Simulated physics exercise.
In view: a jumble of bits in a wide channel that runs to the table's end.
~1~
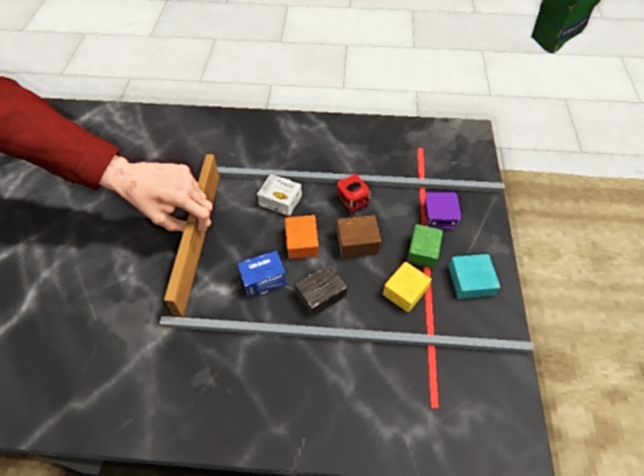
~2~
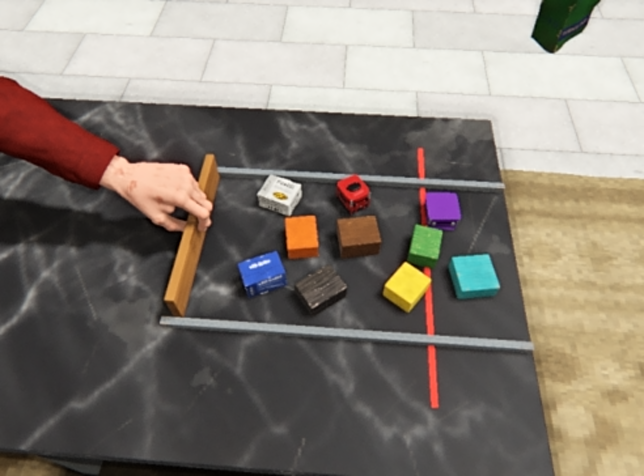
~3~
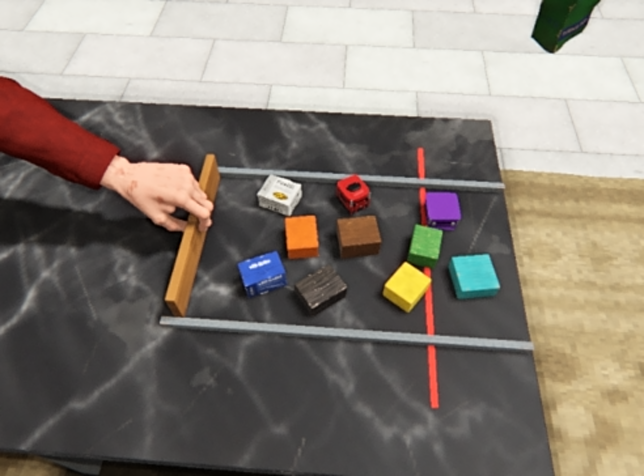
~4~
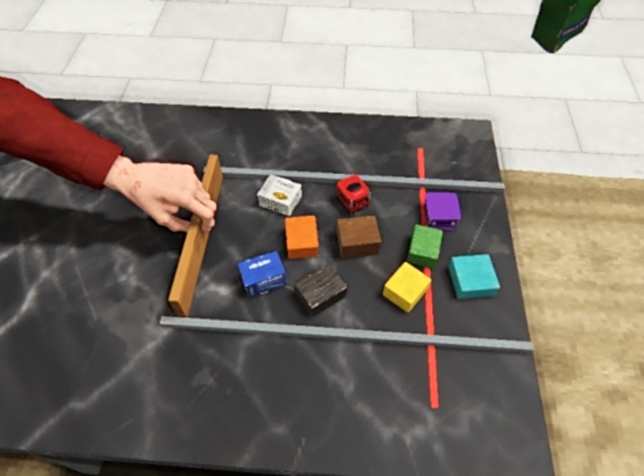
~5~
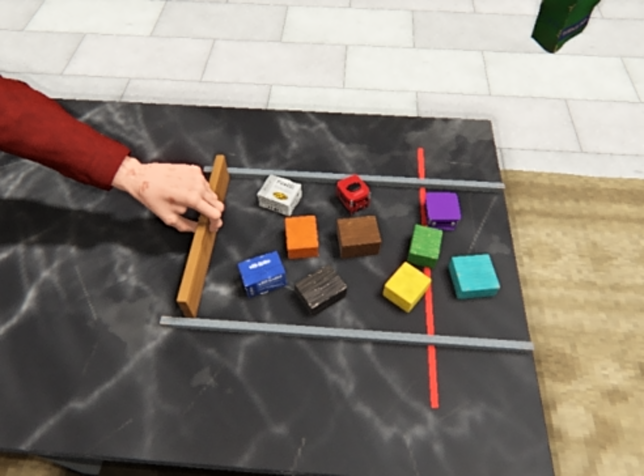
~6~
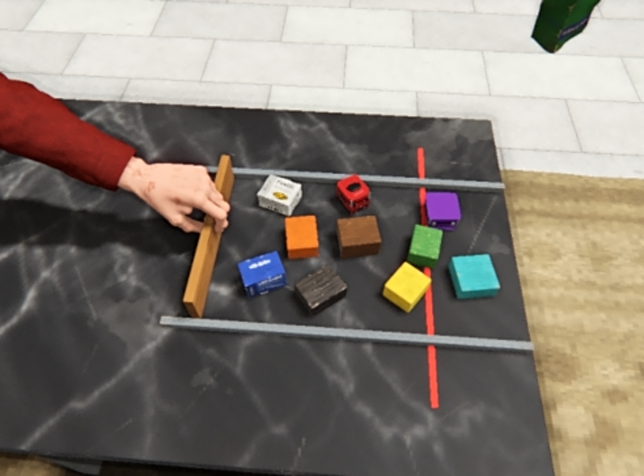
On a dark marbled tabletop, a hand in a red sleeve held a wooden board still behind some scattered colourful blocks, then slid it a little to the right between two rails, not touching them.
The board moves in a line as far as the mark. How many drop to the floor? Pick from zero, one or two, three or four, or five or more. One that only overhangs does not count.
Outcome: The number that fall off is zero.
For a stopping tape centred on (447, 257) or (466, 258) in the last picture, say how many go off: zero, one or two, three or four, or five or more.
Taking them in turn, three or four; either three or four.
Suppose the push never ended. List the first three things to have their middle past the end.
In order: The turquoise block, then the green block, then the purple case.
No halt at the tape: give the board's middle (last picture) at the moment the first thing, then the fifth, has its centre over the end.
First at (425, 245), next at (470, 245).
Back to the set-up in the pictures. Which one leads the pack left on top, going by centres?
The turquoise block ends nearest.
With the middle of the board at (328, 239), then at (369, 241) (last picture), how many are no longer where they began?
At the one place 6, at the other 10.
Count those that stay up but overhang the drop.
The number is 3.
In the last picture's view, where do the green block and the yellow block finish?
The green block at (511, 249), the yellow block at (489, 295).
A little later, none off yet; turquoise block at rest near (473, 276); purple case at rest near (441, 211); green block at rest near (425, 247).
When it is over, the number that fall off is zero.
